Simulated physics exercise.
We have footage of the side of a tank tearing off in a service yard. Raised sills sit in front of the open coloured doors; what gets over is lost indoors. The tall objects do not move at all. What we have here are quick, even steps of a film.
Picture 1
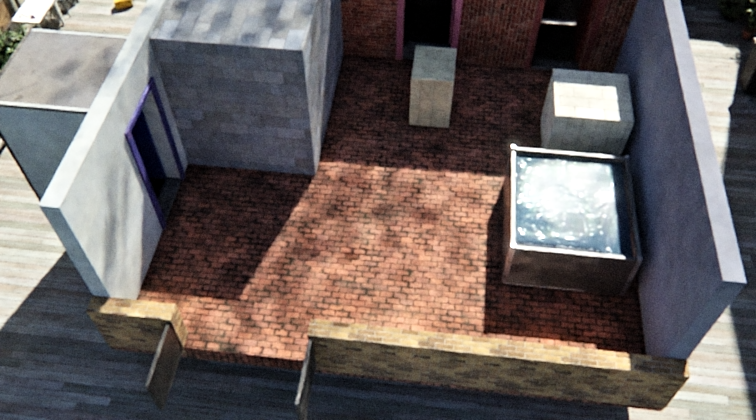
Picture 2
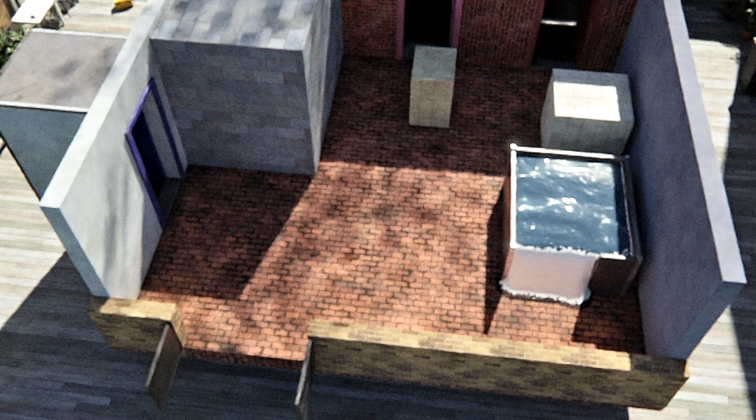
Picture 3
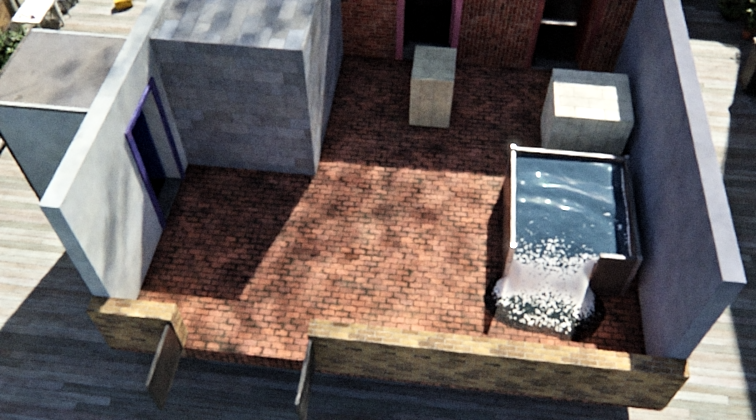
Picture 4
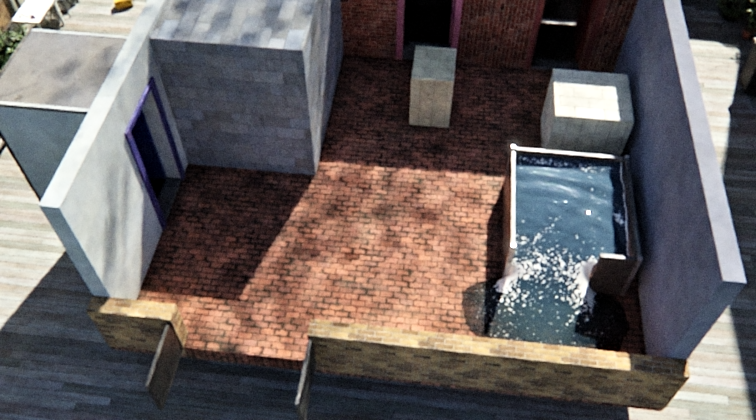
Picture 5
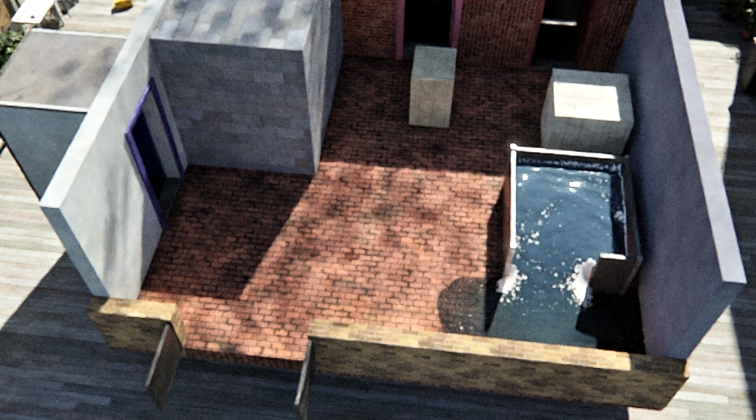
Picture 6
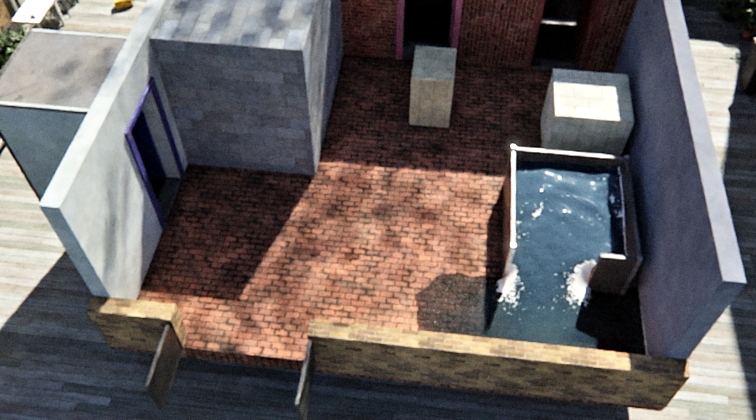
In this clip, an open tank of water stands at the right of a brick-paved yard, then its near side gives way and water pours out, foaming onto the paving and spreading left along the low front wall.
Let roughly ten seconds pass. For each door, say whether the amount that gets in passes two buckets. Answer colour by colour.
Red door: No, pink door: No, blue door: Yes.
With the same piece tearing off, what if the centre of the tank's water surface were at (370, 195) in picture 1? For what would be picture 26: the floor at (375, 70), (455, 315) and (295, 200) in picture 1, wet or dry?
Spot by spot, in the order asked: Untouched, swamped, untouched.
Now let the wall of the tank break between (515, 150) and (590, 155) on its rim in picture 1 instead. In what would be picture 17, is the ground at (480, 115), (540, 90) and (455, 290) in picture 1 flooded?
Point by point: Soaked; soaked; unwetted.
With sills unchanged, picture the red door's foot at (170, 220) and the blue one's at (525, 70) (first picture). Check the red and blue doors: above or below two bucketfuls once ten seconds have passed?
I'd say the red door beats the mark and the blue door remains short of it.
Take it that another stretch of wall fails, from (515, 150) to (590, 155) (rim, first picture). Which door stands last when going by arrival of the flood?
The blue one comes last.
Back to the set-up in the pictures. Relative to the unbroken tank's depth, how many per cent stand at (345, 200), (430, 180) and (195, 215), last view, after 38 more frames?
4, 2, 16 %.
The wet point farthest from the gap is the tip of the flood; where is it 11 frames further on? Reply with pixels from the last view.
The farthest wet spot is near (144, 315).
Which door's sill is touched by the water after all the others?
I pick the pink one.
A moment on, water covers 15 % of the floor; the red door not reached, the pink door not reached, the blue door not reached.
Next, water covers 35 % of the floor; the red door not reached, the pink door not reached, the blue door not reached.
Then, water covers 55 % of the floor; the red door not reached, the pink door not reached, the blue door under two buckets in.
Later, water covers 70 % of the floor; the red door under two buckets in, the pink door wet at the sill, nothing in, the blue door far over two buckets in.
In the end, water covers 90 % of the floor; the red door under two buckets in, the pink door wet at the sill, nothing in, the blue door far over two buckets in.
